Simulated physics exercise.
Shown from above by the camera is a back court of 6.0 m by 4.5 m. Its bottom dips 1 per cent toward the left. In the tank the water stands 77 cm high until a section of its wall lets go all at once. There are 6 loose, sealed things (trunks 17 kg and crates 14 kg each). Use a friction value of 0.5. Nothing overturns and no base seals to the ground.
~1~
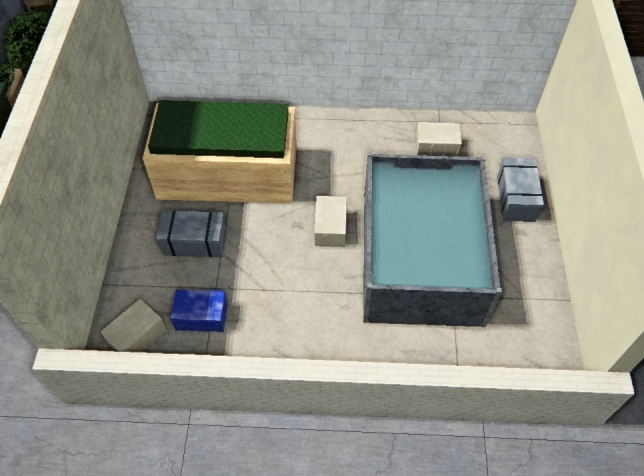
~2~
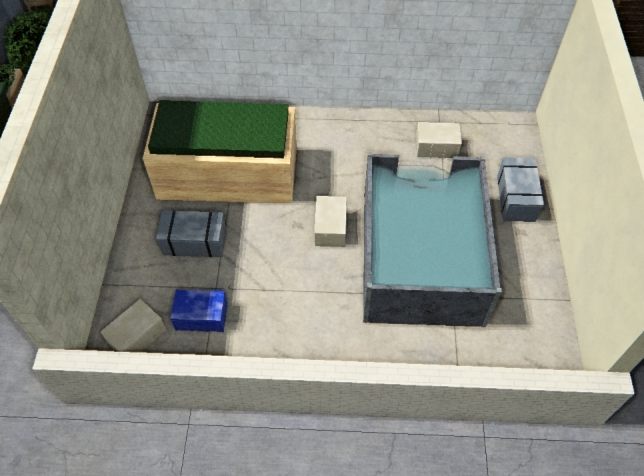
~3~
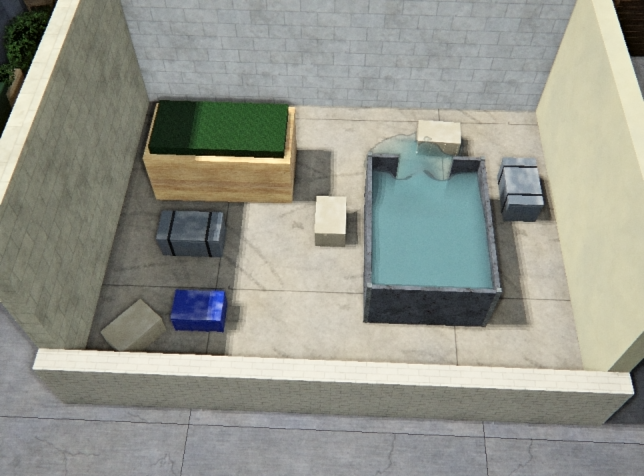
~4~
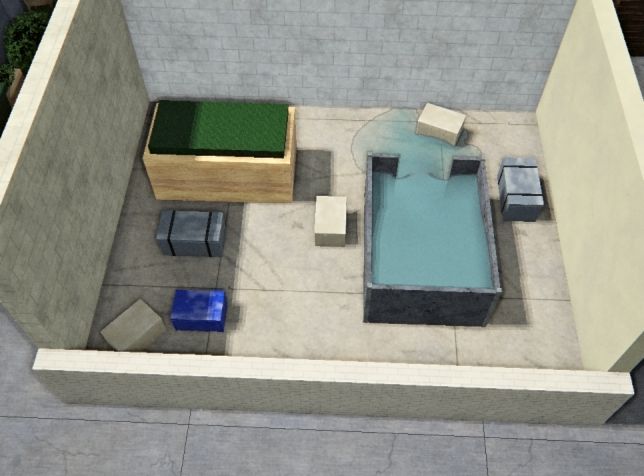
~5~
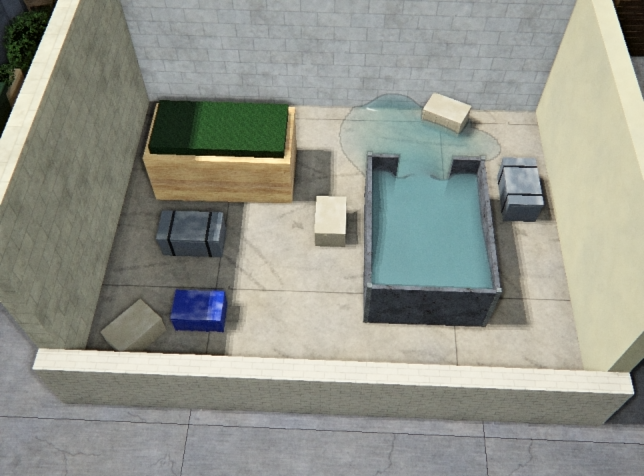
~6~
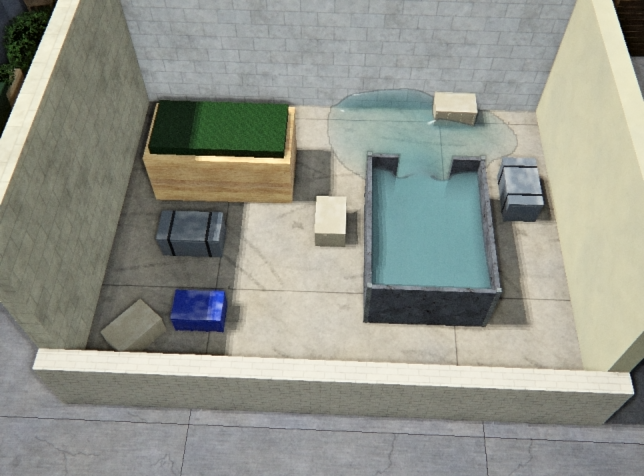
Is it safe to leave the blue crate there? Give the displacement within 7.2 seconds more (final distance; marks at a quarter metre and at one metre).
Observation: Blue crate moves only moderately.
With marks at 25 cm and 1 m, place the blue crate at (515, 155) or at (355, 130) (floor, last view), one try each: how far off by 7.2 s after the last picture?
In that order: It goes a long way; it goes a long way.
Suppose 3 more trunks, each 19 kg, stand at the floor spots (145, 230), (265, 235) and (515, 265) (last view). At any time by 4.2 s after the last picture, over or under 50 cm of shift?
Listed order gives above the limit, within the limit, above the limit.
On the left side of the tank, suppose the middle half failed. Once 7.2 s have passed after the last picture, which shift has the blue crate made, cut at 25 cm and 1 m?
Afterwards the blue crate is carried a long way.
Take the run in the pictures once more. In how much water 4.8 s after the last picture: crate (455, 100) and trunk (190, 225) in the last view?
14 and 2 cm.
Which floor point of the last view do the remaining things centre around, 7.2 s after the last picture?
The average lands around (293, 271).
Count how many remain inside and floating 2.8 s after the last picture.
The number is 2.
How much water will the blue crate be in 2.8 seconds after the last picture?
Somewhere close to 0 cm.
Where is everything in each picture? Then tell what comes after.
The first picture shows the blue crate at (198, 305), on the bottom; water covers 2.7 m2; 0 of 6 have shifted.
The second picture shows the blue crate at (198, 305) rests on the ground; water covers 3.2 m2; 0 of 6 have shifted.
The third picture shows the blue crate at (198, 305) rests on the ground; 3.9 m2 under water; 0 of 6 have shifted.
The fourth picture shows the blue crate at (198, 305), on the bottom; 4.7 m2 under water; 1 of 6 have shifted.
The fifth picture shows the blue crate at (198, 305) rests on the ground; 5.6 m2 under water; 1 of 6 have shifted.
The sixth picture shows the blue crate at (198, 305), on the bottom; water covers 6.4 m2; 1 of 6 have shifted.
Then, 0.9 s after the last picture the blue crate is near (198, 305), 0.0 m from its start, aground; 1 afloat.
Then, 2.8 s after the last picture the blue crate is near (198, 305), 0.0 m from its start, aground; 2 afloat.
Then, 4.8 s after the last picture the blue crate is near (198, 305), 0.0 m from its start, aground; 1 afloat.
Then, 7.2 s after the last picture the blue crate is near (192, 278), 0.4 m from its start, aground; 4 afloat.
